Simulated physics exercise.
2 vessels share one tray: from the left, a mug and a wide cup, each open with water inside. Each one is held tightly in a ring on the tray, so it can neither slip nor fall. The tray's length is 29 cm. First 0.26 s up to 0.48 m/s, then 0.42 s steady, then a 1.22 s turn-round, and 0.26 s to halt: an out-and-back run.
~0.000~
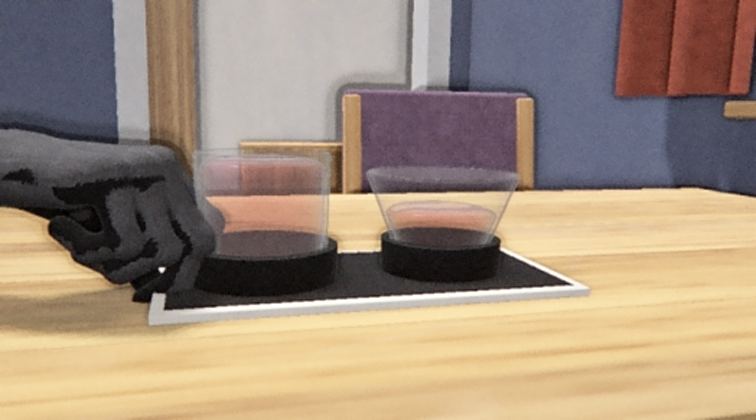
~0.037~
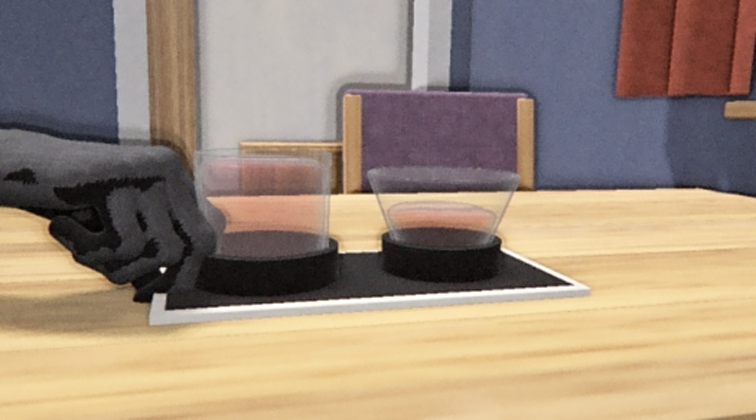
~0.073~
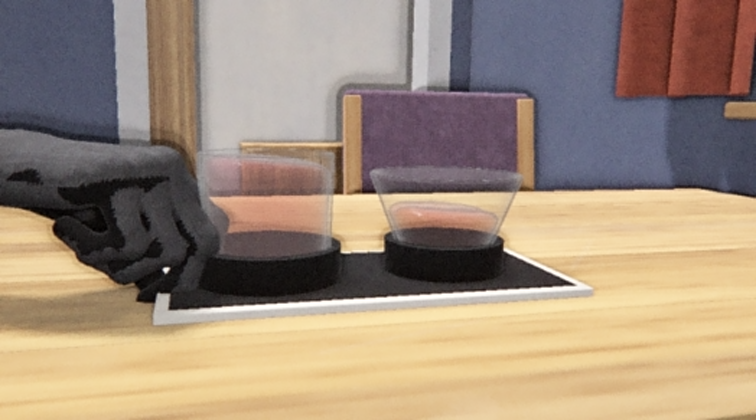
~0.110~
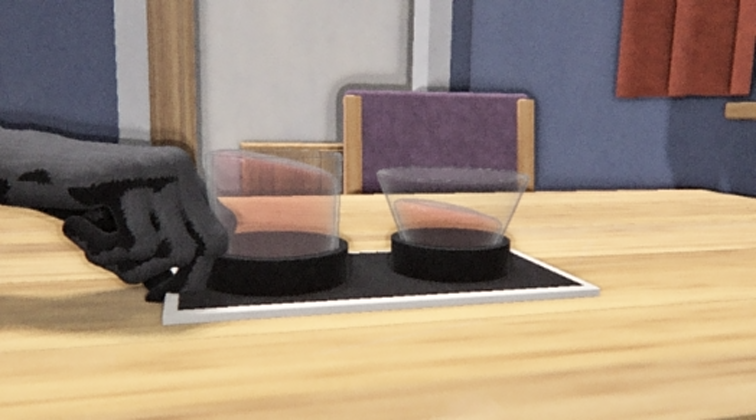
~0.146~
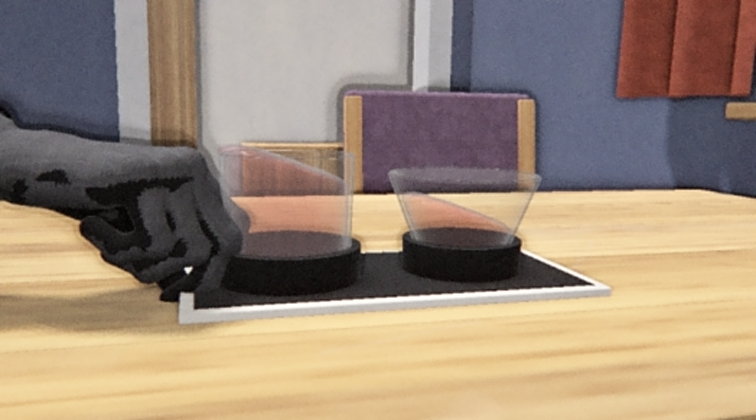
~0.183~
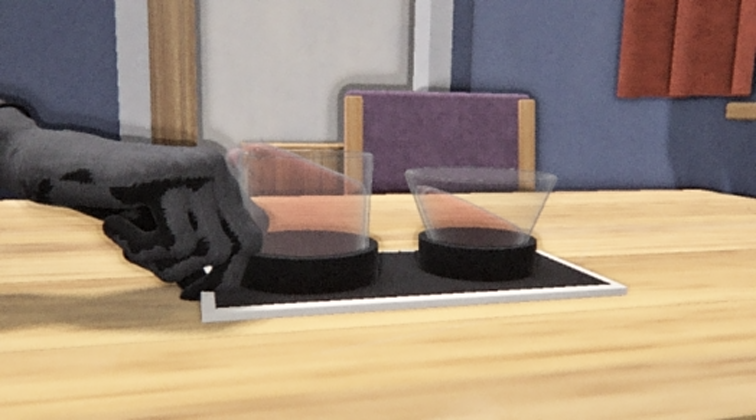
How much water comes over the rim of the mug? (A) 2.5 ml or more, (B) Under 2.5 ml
(A) 2.5 ml or more.
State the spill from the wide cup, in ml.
About 0 ml.
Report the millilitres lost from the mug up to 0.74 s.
About 10 ml.
After 0.74 s the tray moves at 0.47 m/s; losses from the left are 11, 0 ml.
After 1.29 s the tray moves at 0.01 m/s; losses from the left are 11, 0 ml.
After 1.85 s the tray moves at 0.48 m/s; losses from the left are 11, 0 ml.
After 2.41 s the tray moves at 0.00 m/s; losses from the left are 21, 0 ml.
In the end losses from the left are 21, 0 ml.
